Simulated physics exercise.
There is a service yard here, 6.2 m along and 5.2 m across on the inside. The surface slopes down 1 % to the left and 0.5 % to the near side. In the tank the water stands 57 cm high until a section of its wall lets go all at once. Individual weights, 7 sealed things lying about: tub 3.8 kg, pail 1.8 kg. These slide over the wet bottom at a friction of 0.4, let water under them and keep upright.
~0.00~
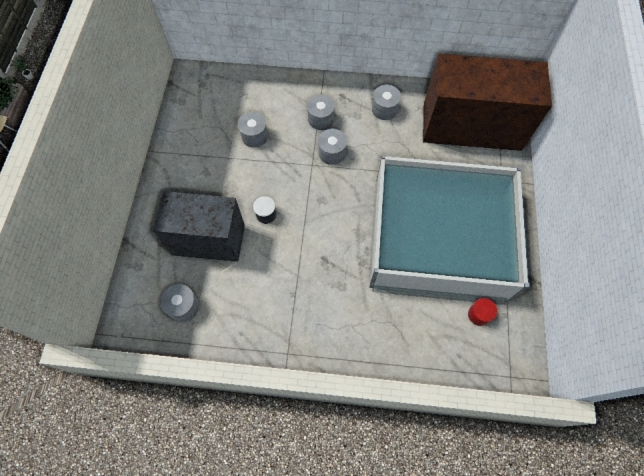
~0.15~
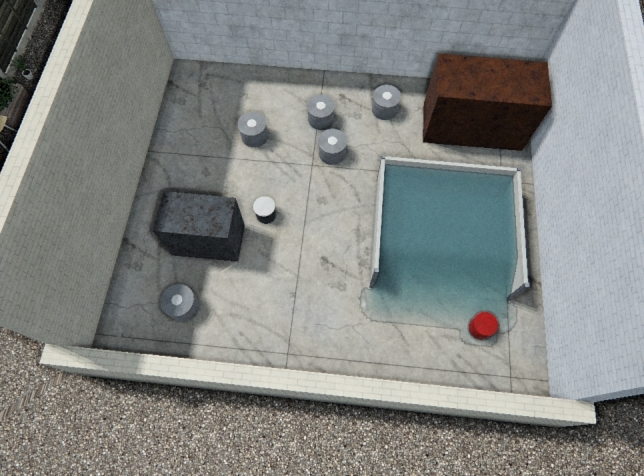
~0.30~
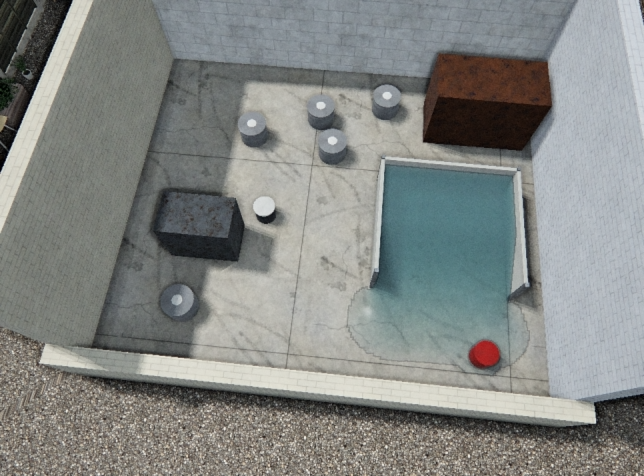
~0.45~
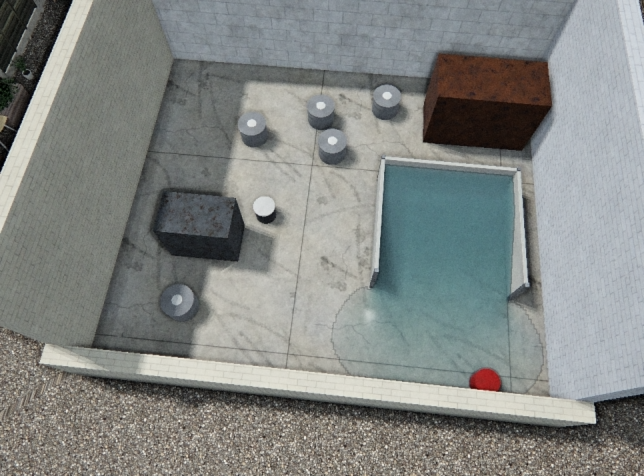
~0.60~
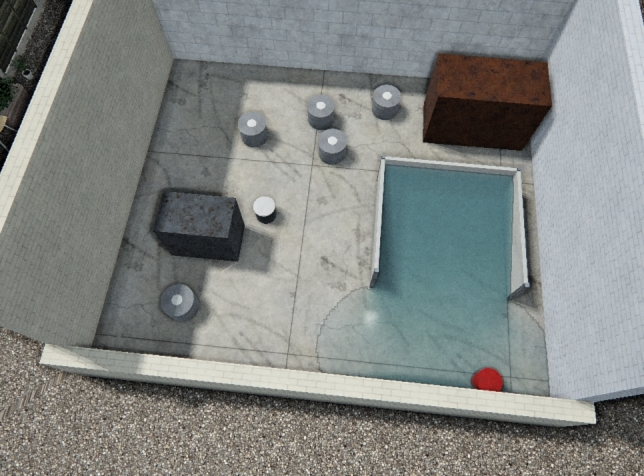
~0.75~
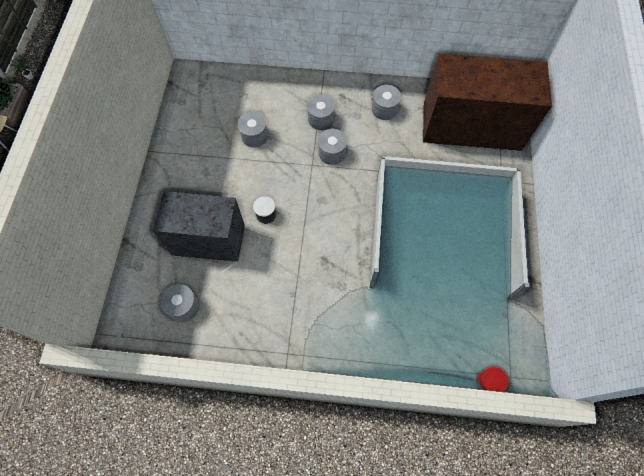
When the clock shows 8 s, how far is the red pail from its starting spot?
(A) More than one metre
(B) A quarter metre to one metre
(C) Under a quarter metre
More than one metre.
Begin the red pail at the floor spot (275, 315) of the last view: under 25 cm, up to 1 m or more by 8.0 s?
Put there, it wanders off a long way.
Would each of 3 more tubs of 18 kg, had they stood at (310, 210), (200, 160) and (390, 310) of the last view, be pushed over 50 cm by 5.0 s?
Within it, within it, beyond it.
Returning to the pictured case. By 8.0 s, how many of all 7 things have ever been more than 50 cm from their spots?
Answer: 5.
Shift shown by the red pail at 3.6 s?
It is about 250 cm out of place by then.
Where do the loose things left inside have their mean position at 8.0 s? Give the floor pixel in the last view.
I'd put it close to (298, 122) in the last view.
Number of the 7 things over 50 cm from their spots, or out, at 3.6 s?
By that point, 3.
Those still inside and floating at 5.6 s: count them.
At that moment it comes to 5.
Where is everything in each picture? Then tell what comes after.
The red pail at (486, 310), on the bottom; water covers 3.2 m2; 0 of 7 have shifted, in the first frame.
The red pail at (486, 324), on the bottom, 20 cm from its start; water covers 4.1 m2; 1 of 7 have shifted, in the second frame.
The red pail at (487, 353), on the bottom, 58 cm from its start; water covers 5.3 m2; 1 of 7 have shifted, in the third frame.
The red pail at (488, 381), on the bottom, 94 cm from its start; 6.6 m2 under water; 1 of 7 have shifted, in the fourth frame.
The red pail at (490, 381), afloat, 94 cm from its start; water covers 7.0 m2; 1 of 7 have shifted, in the fifth frame.
The red pail at (496, 380) floats, 94 cm from its start; water covers 7.2 m2; 1 of 7 have shifted, in the sixth frame.
After 1.6 s the red pail is near (557, 359), 1.0 m from its start, afloat; 1 afloat.
After 3.6 s the red pail is near (533, 144), 2.7 m from its start, afloat; 1 afloat.
After 5.6 s the red pail is near (469, 167), 2.2 m from its start, afloat; 5 afloat.
After 8.0 s the red pail is near (355, 148), 3.1 m from its start, aground; 5 afloat.
